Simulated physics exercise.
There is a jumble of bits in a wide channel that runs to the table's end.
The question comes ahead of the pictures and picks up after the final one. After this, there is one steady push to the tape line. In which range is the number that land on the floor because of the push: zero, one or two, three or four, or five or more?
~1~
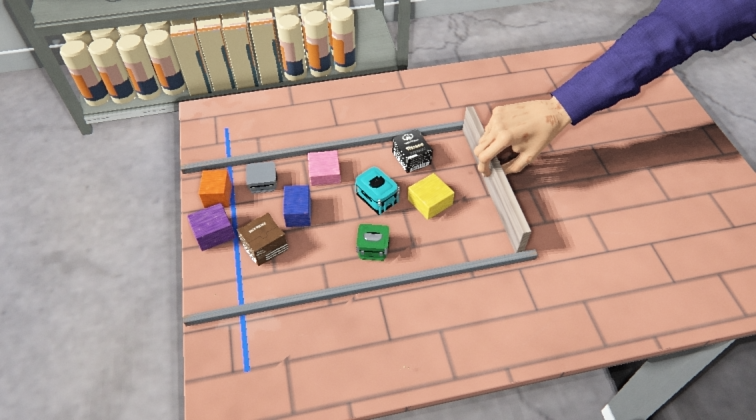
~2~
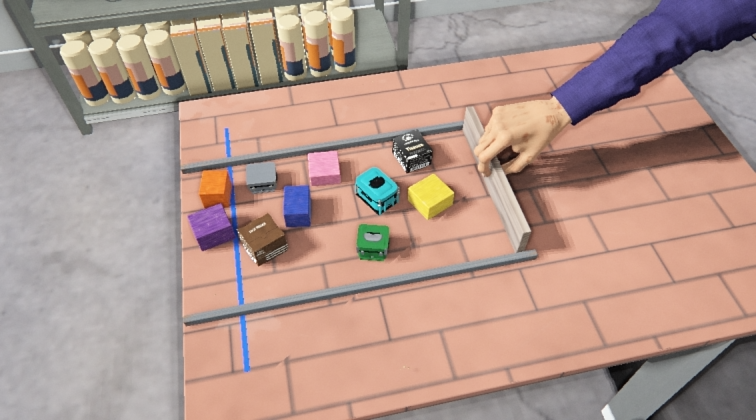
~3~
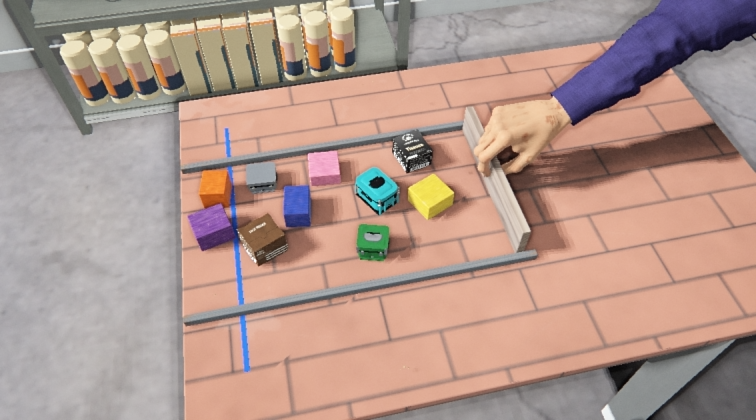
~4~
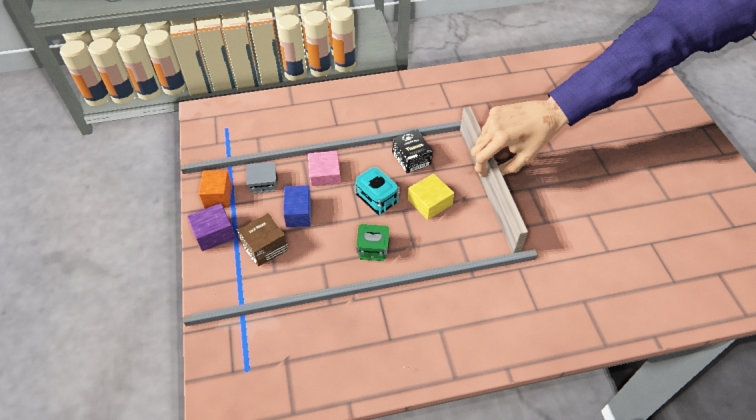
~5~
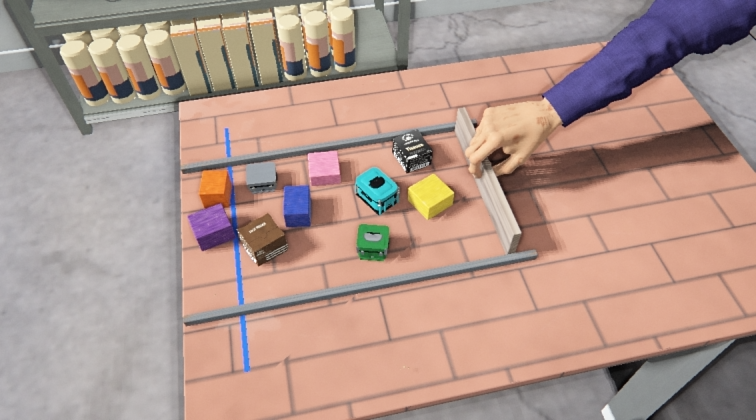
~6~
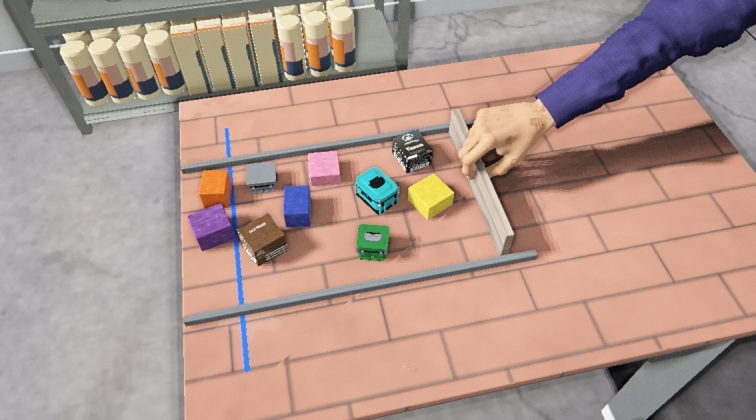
In the range three or four.
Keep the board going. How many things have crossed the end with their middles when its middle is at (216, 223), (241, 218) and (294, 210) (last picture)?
The counts: 7, 4 and 0.
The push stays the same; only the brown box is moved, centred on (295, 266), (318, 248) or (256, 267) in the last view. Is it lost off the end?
Taking the places in the order given: It holds firm, it holds firm, it holds firm.
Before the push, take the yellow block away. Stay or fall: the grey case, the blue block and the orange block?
Grey case down, blue block still up, orange block down.
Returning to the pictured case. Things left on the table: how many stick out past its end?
Looks like 3 of them.
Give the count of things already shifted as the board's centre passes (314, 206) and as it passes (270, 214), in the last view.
First 10 and then 10.
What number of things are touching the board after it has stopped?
The count in contact is 3.
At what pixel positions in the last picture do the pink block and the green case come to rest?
Result: One at about (185, 192), the other at about (222, 274).
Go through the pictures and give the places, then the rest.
The first picture shows purple block (212, 227); orange block (216, 189); brown box (263, 240); board (493, 176); tape (235, 231).
The second picture shows orange block (216, 189); board (493, 176).
The third picture shows brown box (263, 240); pink block (324, 169).
The fourth picture shows purple block (212, 227); turquoise case (377, 191).
The fifth picture shows orange block (216, 189); green case (373, 243).
The sixth picture shows purple block (212, 227); orange block (216, 189); brown box (263, 240); board (478, 178); tape (235, 231).
Soon after, none off yet; purple block at rest near (212, 227); orange block at rest near (216, 189); brown box at rest near (263, 240).
In the end, the number that fall off is three or four; gone, blue block, grey case, orange block and purple block.
